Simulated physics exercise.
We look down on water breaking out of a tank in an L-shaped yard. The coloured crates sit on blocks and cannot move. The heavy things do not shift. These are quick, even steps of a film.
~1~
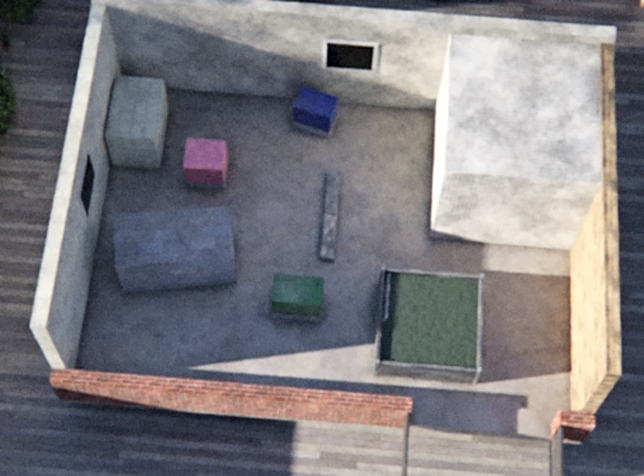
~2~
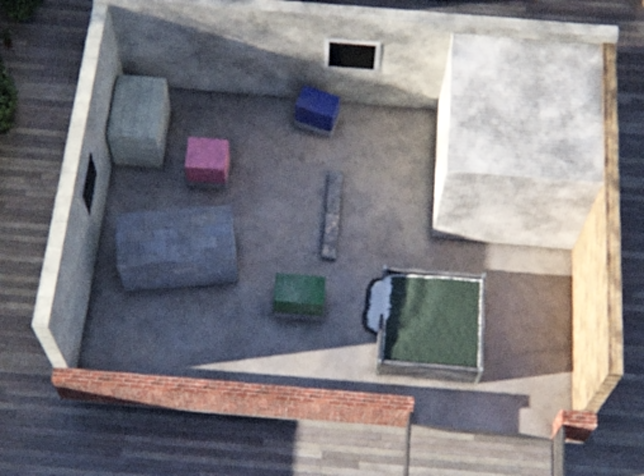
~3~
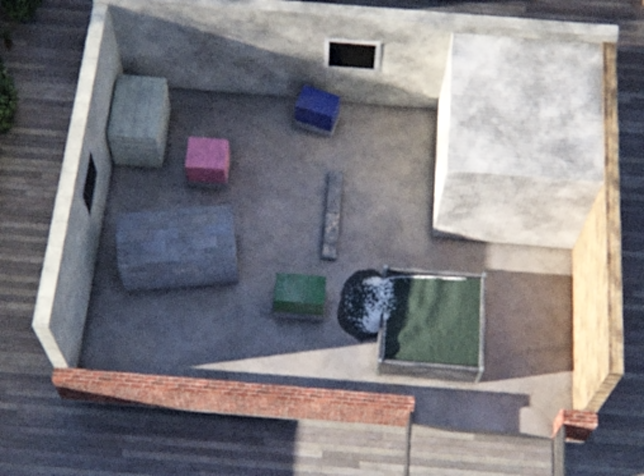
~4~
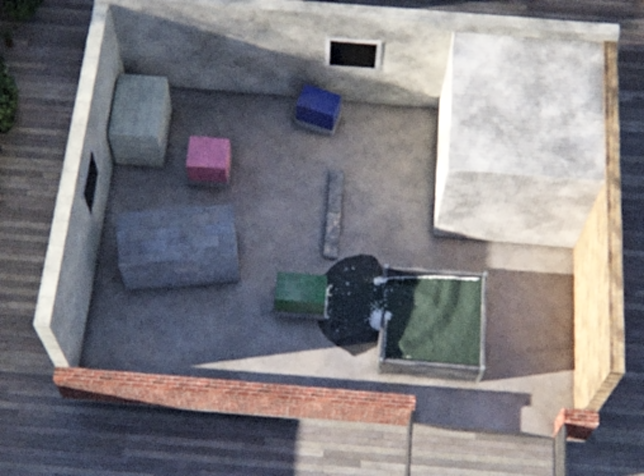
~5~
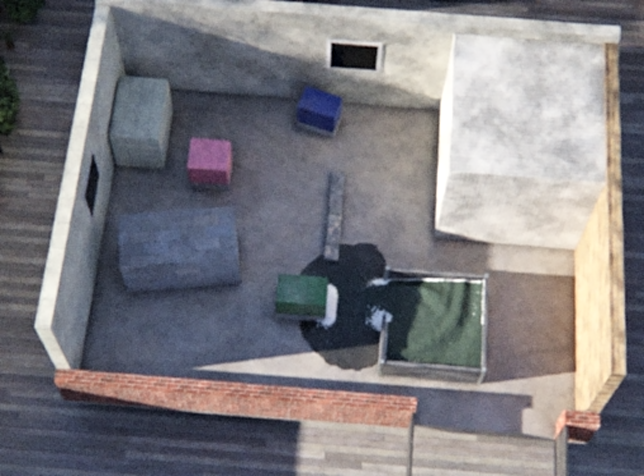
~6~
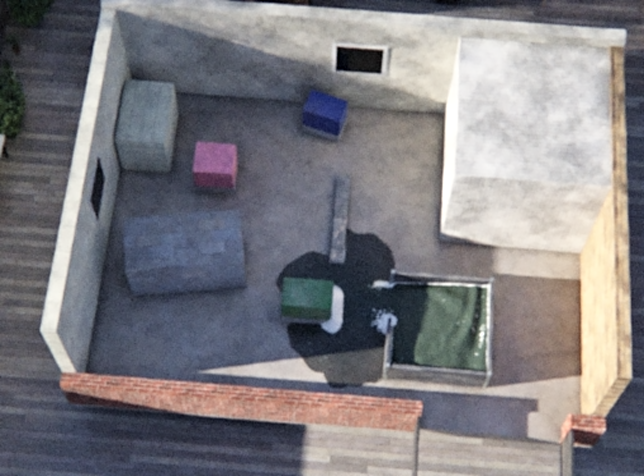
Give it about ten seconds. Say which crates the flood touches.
One by one: The pink crate stays dry; the green crate gets wet; the blue crate stays dry.
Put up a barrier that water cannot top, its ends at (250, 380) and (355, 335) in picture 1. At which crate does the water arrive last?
I say the one in blue.
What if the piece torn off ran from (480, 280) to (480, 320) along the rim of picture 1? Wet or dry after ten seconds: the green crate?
Then: Green escapes it.
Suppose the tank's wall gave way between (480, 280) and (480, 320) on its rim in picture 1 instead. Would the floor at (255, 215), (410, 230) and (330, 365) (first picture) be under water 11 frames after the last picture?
In turn: Clear, not flooded, not flooded.
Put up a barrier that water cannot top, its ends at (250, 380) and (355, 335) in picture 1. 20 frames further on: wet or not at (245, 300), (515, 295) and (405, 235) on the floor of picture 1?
One after the other: Wet, dry, clear.
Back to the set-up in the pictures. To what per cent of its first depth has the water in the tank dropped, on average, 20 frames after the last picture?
Some 40 per cent.
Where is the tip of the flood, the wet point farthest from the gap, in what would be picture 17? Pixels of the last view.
Near (167, 182).
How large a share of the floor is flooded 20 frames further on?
Some 60 per cent.
A moment on, water covers 20 % of the floor; the pink crate not reached, the green crate water round its plinth, the blue crate not reached.
Next, water covers 35 % of the floor; the pink crate water round its plinth, the green crate water round its plinth, the blue crate water round its plinth.
Then, water covers 60 % of the floor; the pink crate water round its plinth, the green crate water round its plinth, the blue crate water round its plinth.
Later, water covers 75 % of the floor; the pink crate water round its plinth, the green crate water round its plinth, the blue crate water round its plinth.
In the end, water covers 90 % of the floor; the pink crate stayed above the water, the green crate was topped, the blue crate stayed above the water.
